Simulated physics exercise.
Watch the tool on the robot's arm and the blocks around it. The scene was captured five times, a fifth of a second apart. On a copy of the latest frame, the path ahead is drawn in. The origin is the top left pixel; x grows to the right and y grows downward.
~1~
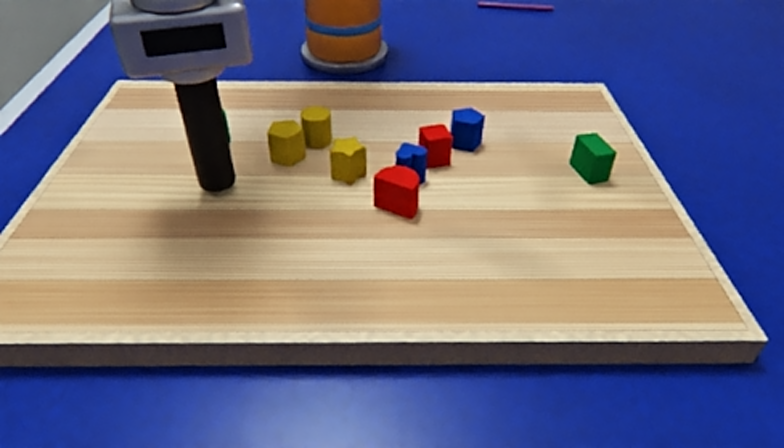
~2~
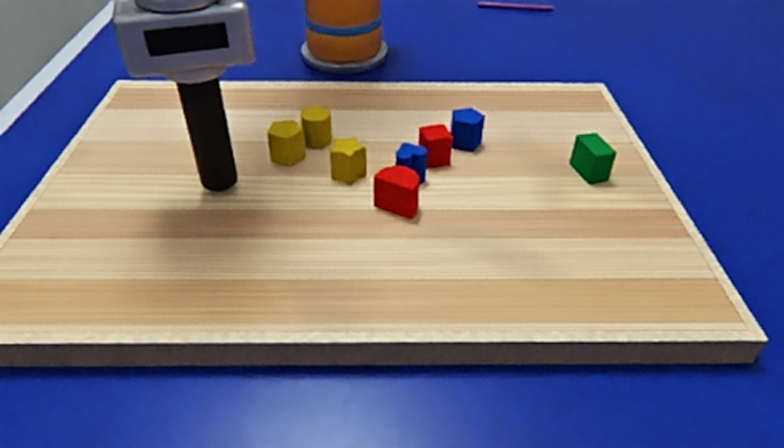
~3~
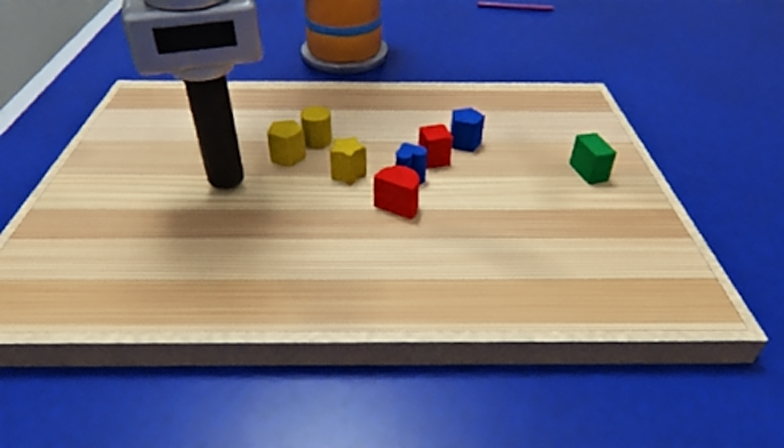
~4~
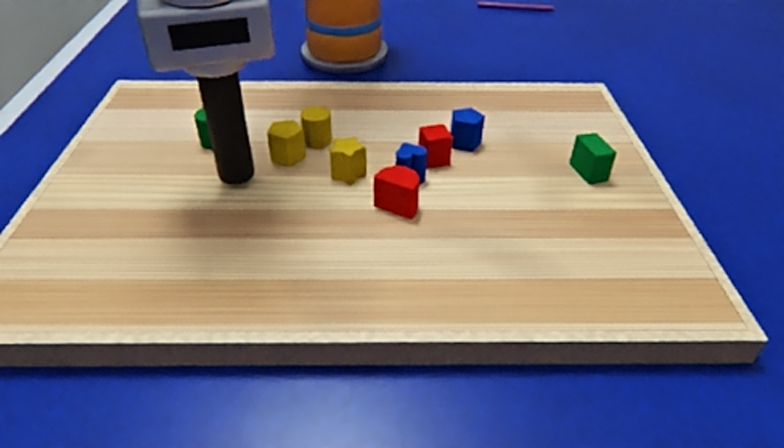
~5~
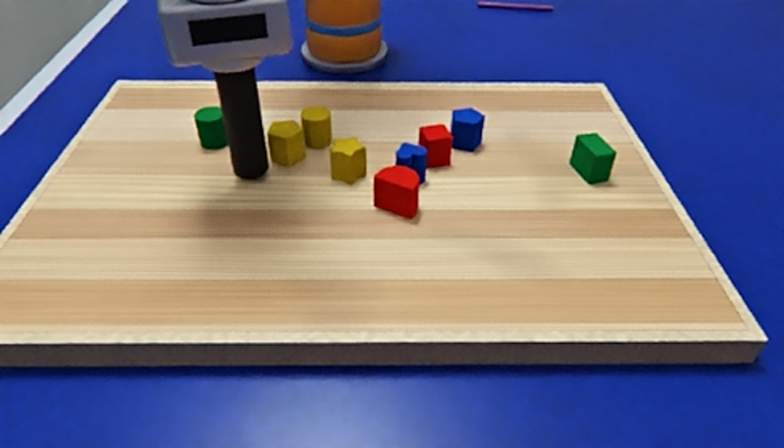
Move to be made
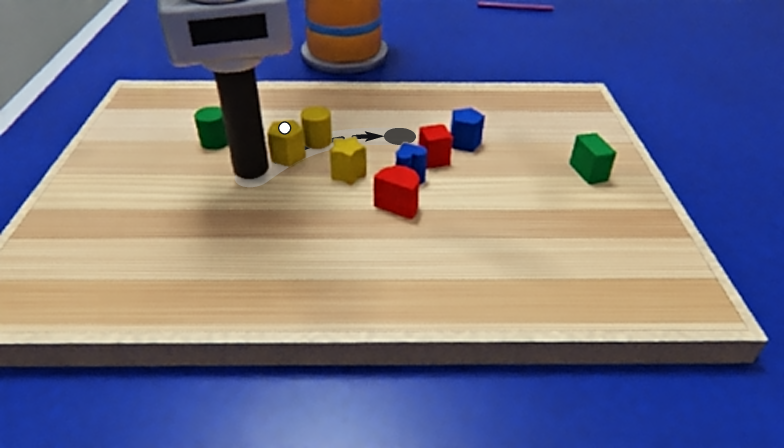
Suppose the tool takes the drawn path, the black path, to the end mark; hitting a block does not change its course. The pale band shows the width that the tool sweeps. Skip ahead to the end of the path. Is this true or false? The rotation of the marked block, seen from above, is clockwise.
That is false.
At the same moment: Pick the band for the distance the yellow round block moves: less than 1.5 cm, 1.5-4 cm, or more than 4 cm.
It shifts by more than 4 cm.
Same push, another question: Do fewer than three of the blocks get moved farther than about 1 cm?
Yes, that is what happens.
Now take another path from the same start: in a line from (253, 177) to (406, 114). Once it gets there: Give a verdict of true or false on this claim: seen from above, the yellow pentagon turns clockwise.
False - the claim does not hold.
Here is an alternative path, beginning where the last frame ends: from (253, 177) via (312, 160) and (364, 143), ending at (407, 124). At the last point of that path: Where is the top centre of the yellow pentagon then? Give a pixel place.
The middle of the upper face of the yellow pentagon will lie at about (311, 113) in the picture.
Path on the board, from (253, 177) by way of (296, 151) and (346, 138) to (400, 136); the dot is on the yellow pentagon.
The first path, step by step. One third of the way, tool (296, 144); yellow pentagon (322, 114), turned 30° clockwise; yellow round block (347, 102).
Two thirds of the way, tool (347, 132); yellow pentagon (373, 102), turned 35° clockwise; yellow round block (378, 88).
At the end, tool (400, 130); yellow pentagon (411, 93), turned 40° anticlockwise; yellow round block (383, 84); red square in place.
